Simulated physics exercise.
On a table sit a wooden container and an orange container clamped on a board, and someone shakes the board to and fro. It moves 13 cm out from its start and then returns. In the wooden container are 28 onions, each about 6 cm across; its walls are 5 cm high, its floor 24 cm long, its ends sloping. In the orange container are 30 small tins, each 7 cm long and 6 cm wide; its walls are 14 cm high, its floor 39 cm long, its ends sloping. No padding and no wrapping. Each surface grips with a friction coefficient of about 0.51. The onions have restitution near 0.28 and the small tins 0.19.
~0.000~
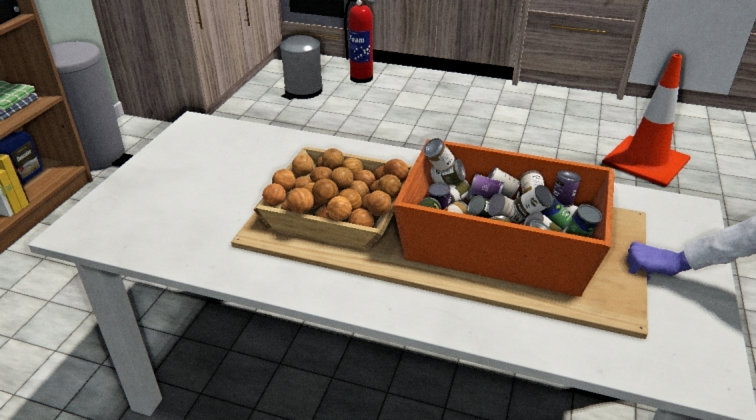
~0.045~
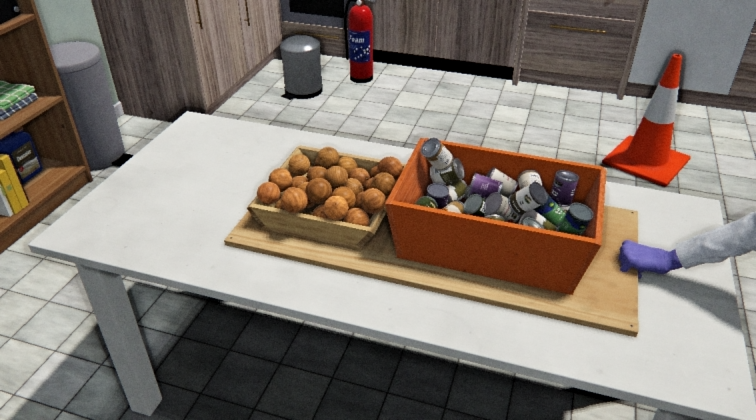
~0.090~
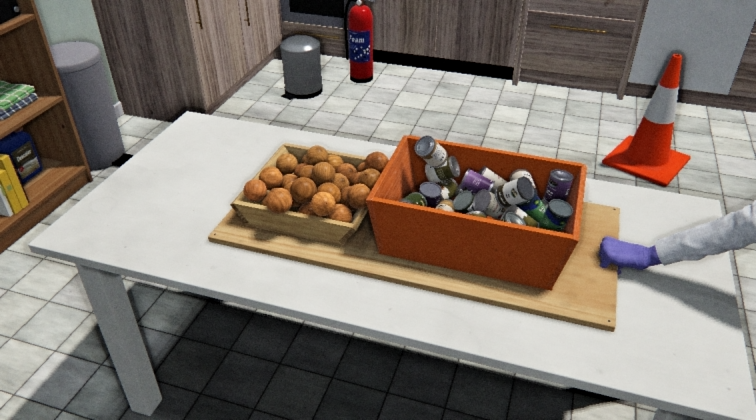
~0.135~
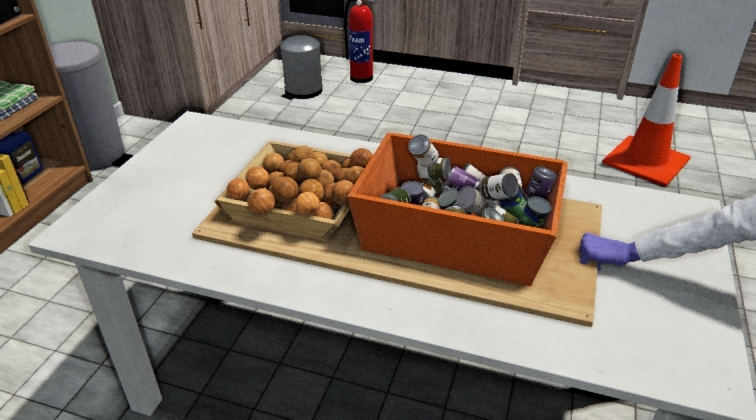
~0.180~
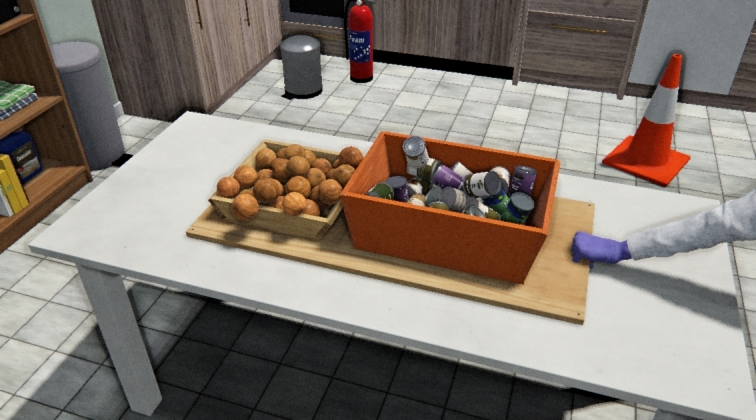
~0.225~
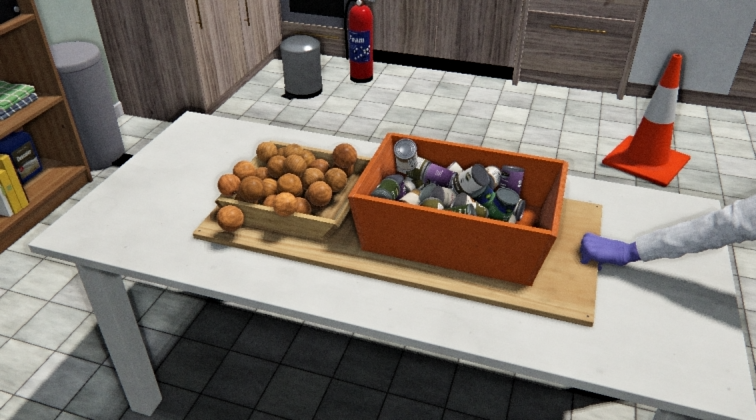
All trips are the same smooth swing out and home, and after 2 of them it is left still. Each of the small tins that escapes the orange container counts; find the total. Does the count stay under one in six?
Yes, it stays under a sixth.
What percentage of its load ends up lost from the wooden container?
I'd put the wooden container at some 30 per cent.
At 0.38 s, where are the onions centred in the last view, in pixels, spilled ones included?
I'd put the middle close to (330, 192).
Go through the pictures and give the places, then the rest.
In the first frame (we follow the rim corner now nearest the camera), orange container at (605, 243); wooden container at (379, 231); board 0 cm from its start; nothing out yet.
In the second frame, orange container at (595, 241); wooden container at (371, 229); board 2 cm from its start.
In the third frame, orange container at (573, 237); wooden container at (353, 226); board 7 cm from its start.
In the fourth frame, orange container at (551, 233); wooden container at (335, 222); board 11 cm from its start; 1 out, the lowest onion at (261, 202).
In the fifth frame, orange container at (542, 231); wooden container at (328, 221); board 13 cm from its start; 1 out, the lowest onion at (245, 207).
In the sixth frame, orange container at (551, 233); wooden container at (335, 222); board 11 cm from its start; 2 out, the lowest onion at (230, 219).
After 0.38 s, 5 of 28 out of the wooden container and 0 of 30 out of the orange container.
After 0.58 s, 6 of 28 out of the wooden container and 0 of 30 out of the orange container.
After 0.86 s, 6 of 28 out of the wooden container and 0 of 30 out of the orange container.
Final count (at 1.22 s), 8 of 28 out of the wooden container and 0 of 30 out of the orange container. Asked share, 0 of 30, 0 per cent.
